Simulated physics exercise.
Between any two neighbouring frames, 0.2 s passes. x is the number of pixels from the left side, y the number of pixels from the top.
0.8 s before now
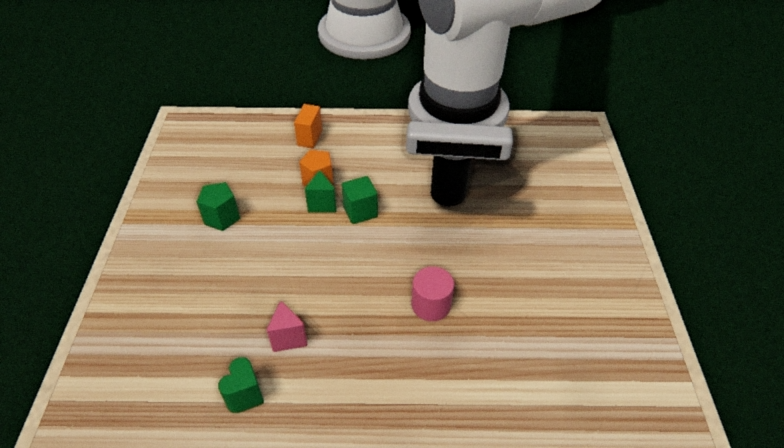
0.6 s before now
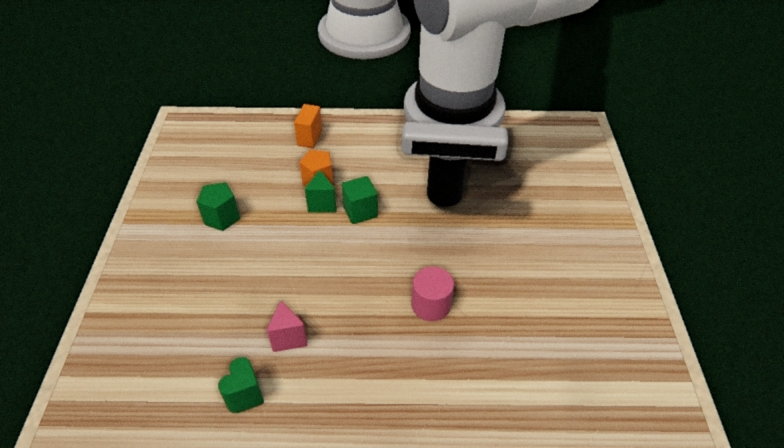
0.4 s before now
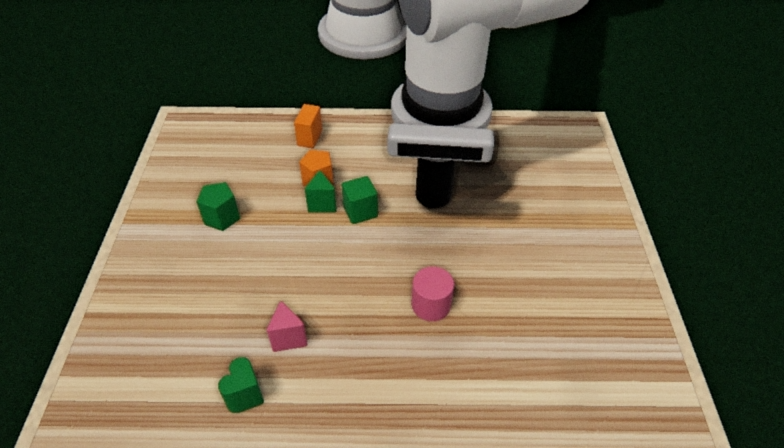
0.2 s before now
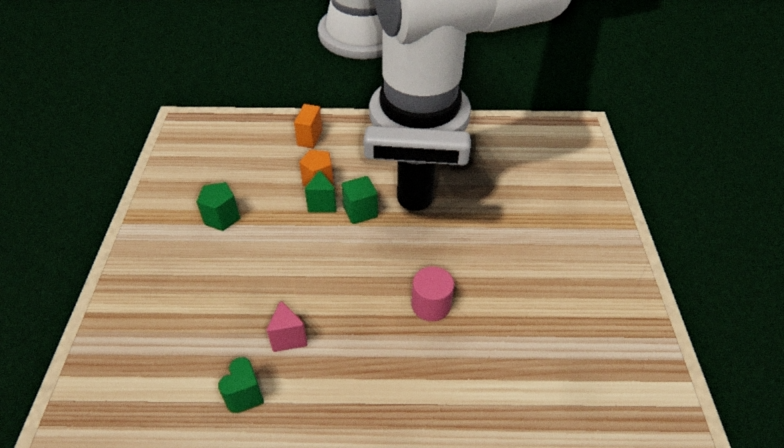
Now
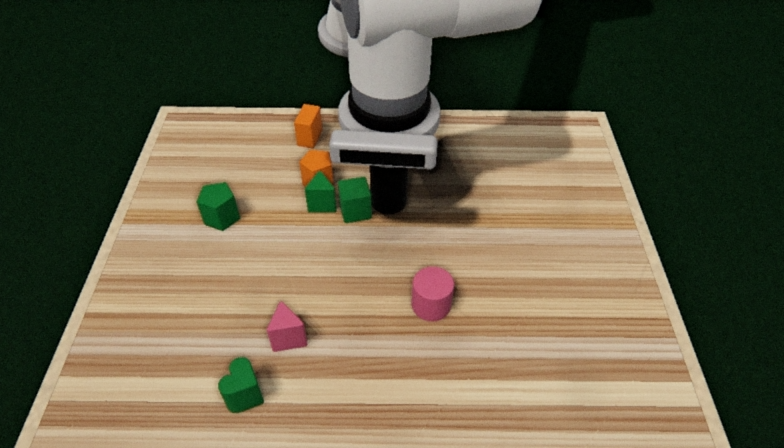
A robot arm with a black post slid left across a striped wooden board scattered with green, orange and pink blocks, slowly at first, then nudged a green block slightly left beside the green triangular one.
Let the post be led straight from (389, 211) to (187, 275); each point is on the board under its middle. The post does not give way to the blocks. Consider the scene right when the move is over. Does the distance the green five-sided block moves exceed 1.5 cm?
Final answer: No.
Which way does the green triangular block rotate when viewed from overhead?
From overhead, the rotation is clockwise.
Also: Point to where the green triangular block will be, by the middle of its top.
The spot you're after is about (287, 174) in the image.
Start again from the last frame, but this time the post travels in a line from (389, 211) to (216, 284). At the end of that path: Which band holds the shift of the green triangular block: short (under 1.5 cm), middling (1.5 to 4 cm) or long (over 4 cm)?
It falls in the 1.5 to 4 cm band.
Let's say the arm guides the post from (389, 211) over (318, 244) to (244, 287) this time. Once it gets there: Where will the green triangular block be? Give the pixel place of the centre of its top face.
I'd guess (300, 178).
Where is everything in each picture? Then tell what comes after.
The first frame shows post's lower end (448, 194); green five-sided block (215, 194); green triangular block (320, 182); green square piece (359, 188).
The second frame shows post (444, 194); blocks still.
The third frame shows post (433, 196); blocks still.
The fourth frame shows post (415, 198); blocks still.
The fifth frame shows post (389, 201); green five-sided block (215, 194); green triangular block (320, 182); green square piece (354, 187).
On the path given first. One third of the way, post (324, 221); green triangular block (290, 175), turned 85° clockwise; green square piece (292, 193), turned 65° clockwise.
Two thirds of the way, post (255, 243); green triangular block (287, 174), turned 110° clockwise; green square piece (270, 193), turned 120° clockwise.
At the end, post (183, 266); green five-sided block still; green triangular block (287, 174), turned 110° clockwise; green square piece (270, 193), turned 120° clockwise.
